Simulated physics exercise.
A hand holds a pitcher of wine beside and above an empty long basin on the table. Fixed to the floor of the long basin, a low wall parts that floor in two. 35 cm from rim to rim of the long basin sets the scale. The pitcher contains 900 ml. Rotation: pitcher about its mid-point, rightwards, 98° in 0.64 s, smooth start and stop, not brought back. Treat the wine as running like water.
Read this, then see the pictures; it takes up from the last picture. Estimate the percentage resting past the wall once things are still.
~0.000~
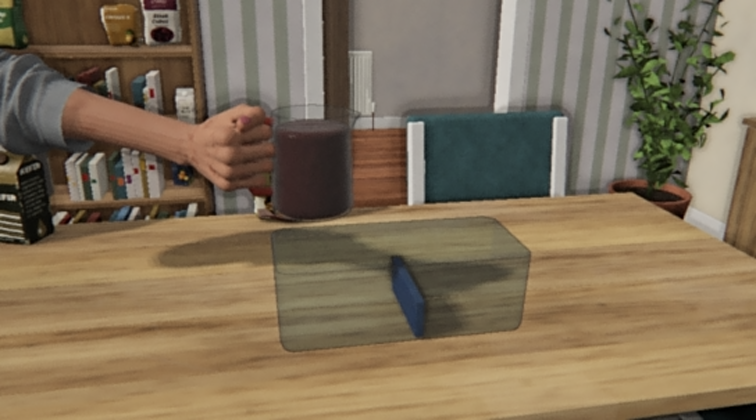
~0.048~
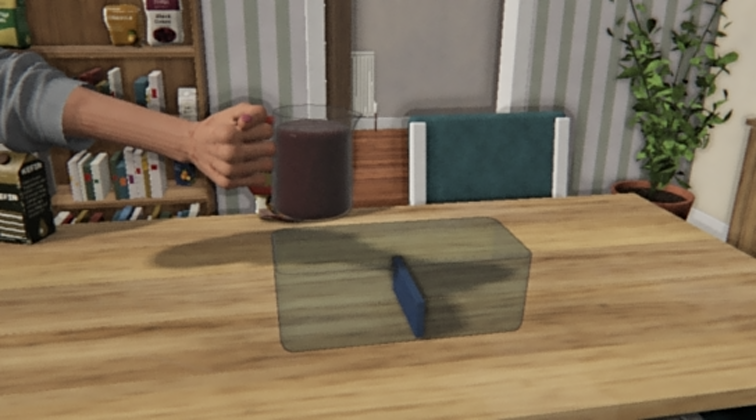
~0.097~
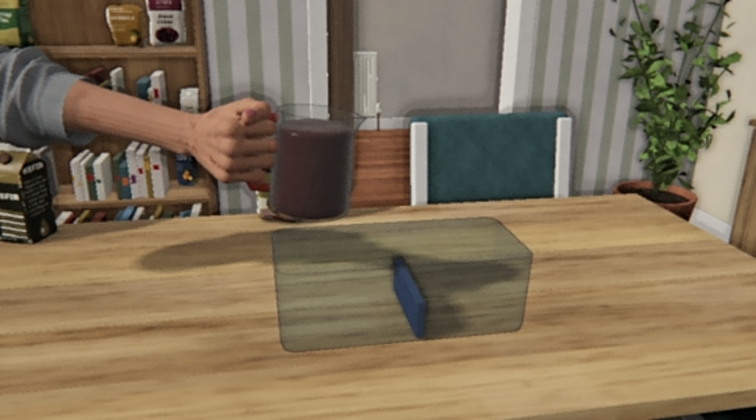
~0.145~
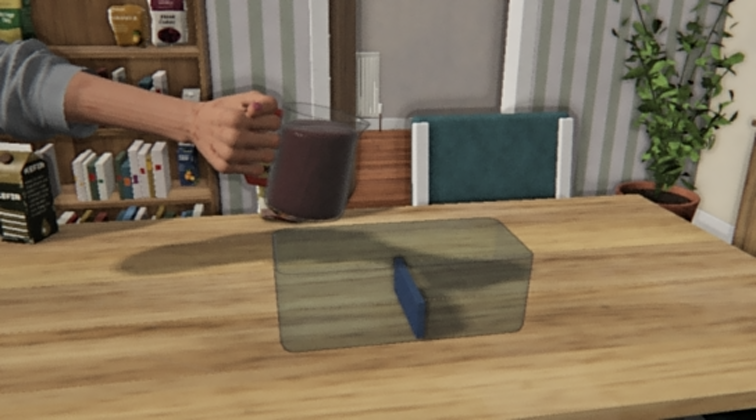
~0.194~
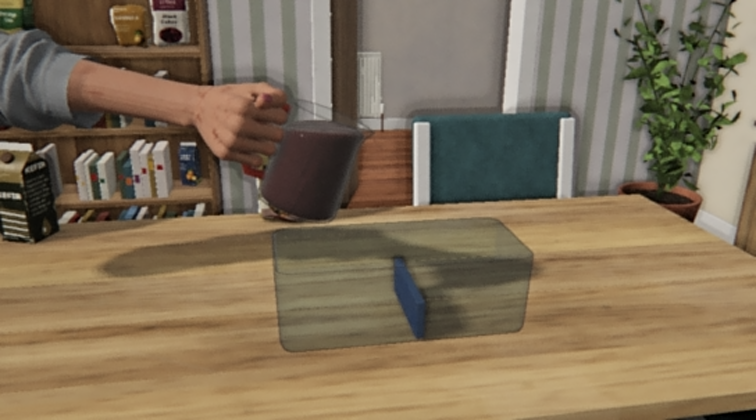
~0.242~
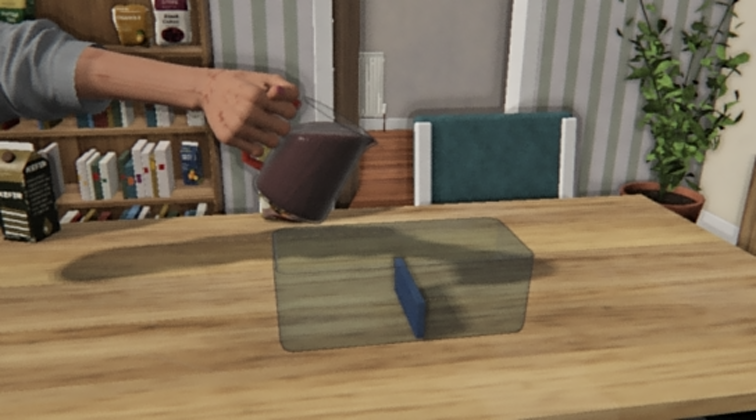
I would say roughly 70 percent.
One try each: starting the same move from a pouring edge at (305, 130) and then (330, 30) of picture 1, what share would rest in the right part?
In order, 5 and 55 per cent.
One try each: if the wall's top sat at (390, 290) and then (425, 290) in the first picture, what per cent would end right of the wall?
Try 1: 90 %; try 2: 35 %.
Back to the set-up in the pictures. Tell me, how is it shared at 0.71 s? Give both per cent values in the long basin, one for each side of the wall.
About 10 % left, 42 % right.
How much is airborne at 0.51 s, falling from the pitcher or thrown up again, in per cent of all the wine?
Around 20 percent.
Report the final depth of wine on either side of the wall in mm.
Left part about 10 mm deep, right part about 28 mm deep.
After 0.51 s the tilt is 88° and 71 per cent is still to pour, 1 is left of the wall and 10 right of it.
After 0.71 s the tilt is 98° and 31 per cent is still to pour, 10 is left of the wall and 41 right of it.
After 0.92 s the tilt is 98° and 12 per cent is still to pour, 15 is left of the wall and 67 right of it.
After 1.14 s the tilt is 98° and 5 per cent is still to pour, 23 is left of the wall and 70 right of it.
In the end 29 per cent lies left of the wall, 70 right of it and 1 outside.
